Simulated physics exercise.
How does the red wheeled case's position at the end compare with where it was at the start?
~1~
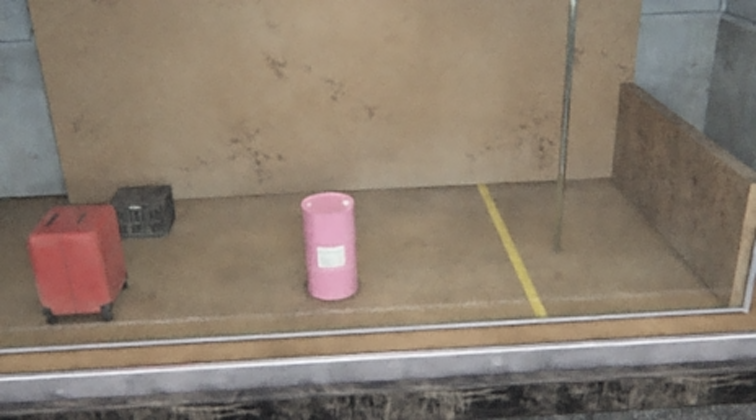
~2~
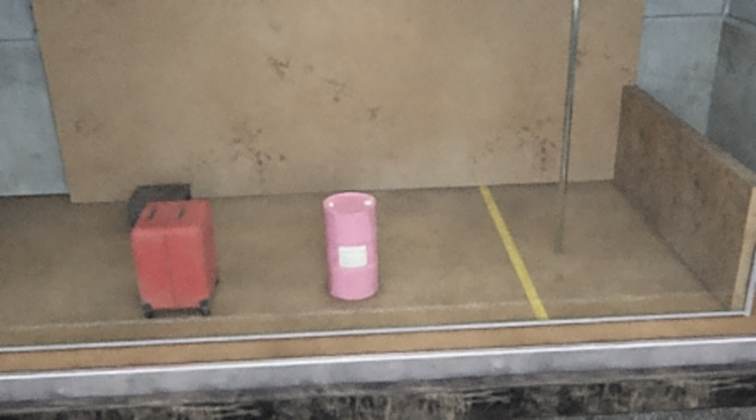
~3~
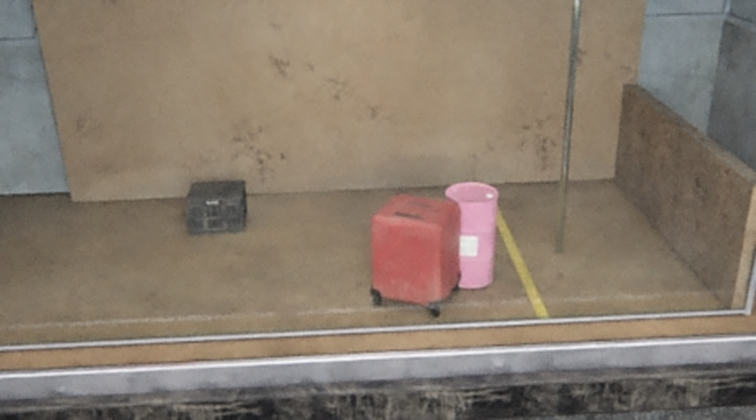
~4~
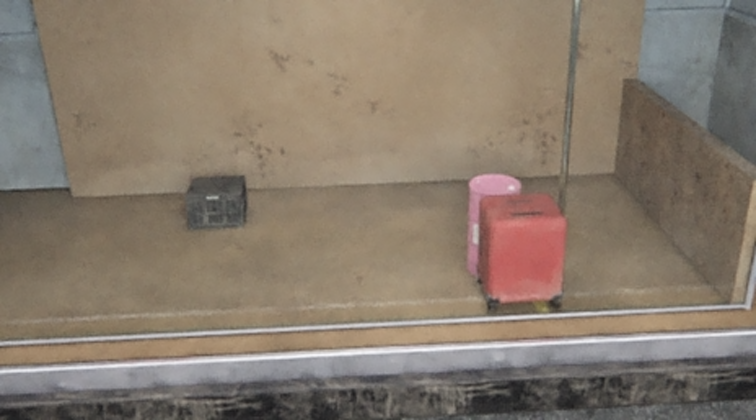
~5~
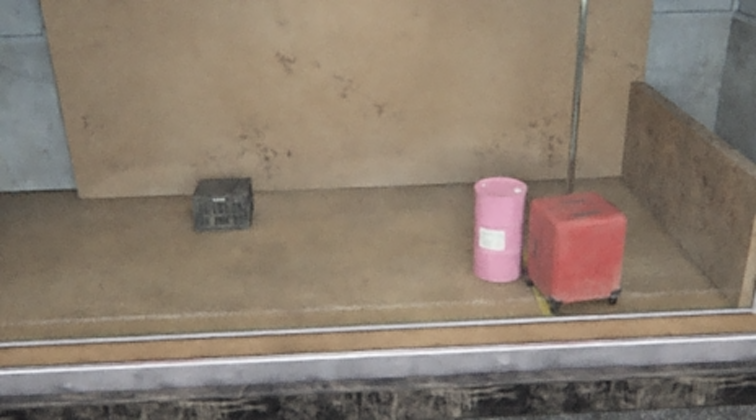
At the start the red wheeled case stands at the left side of the bay, to the left of the black crate and pink drum. By the end it is toward the right side, just to the right of the drum.
